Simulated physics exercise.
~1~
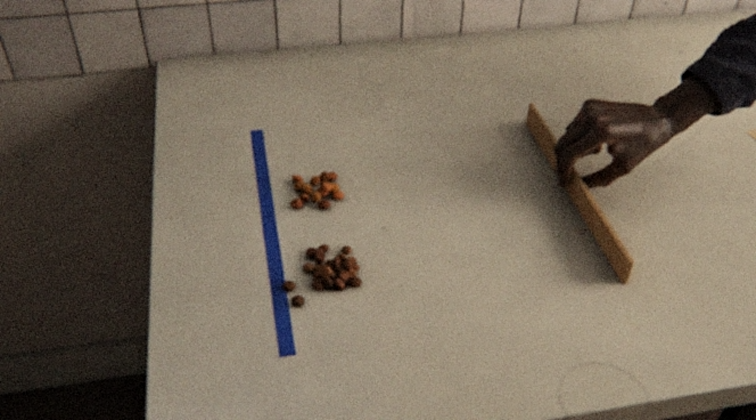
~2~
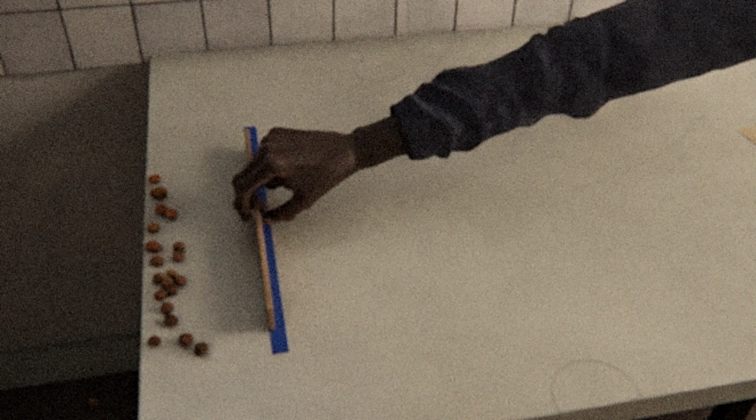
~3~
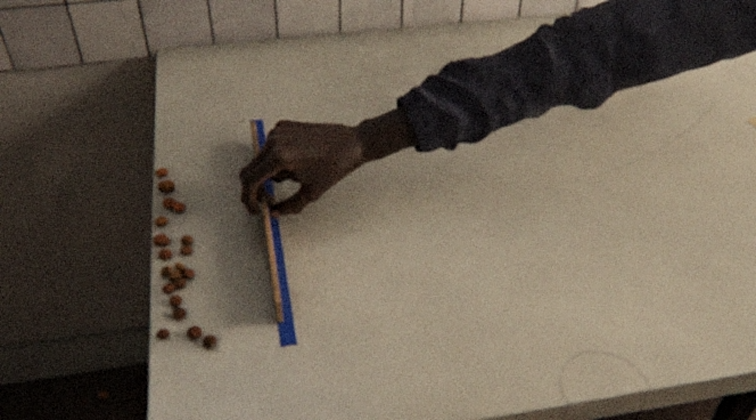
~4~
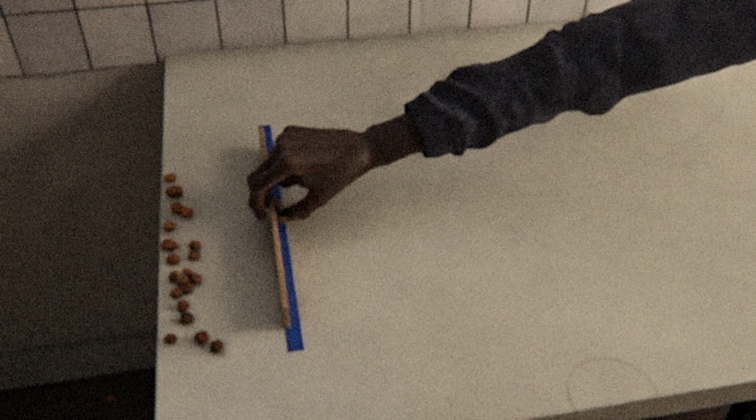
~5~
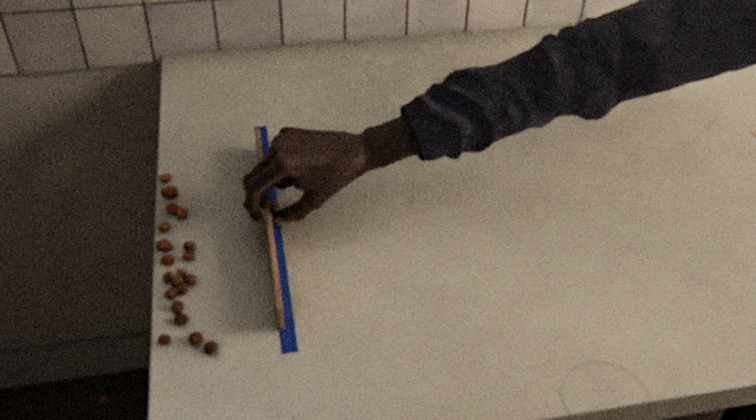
Hand sweeping a thin wooden strip left to blue tape, two clusters of small brown balls ending scattered along the table's edge.
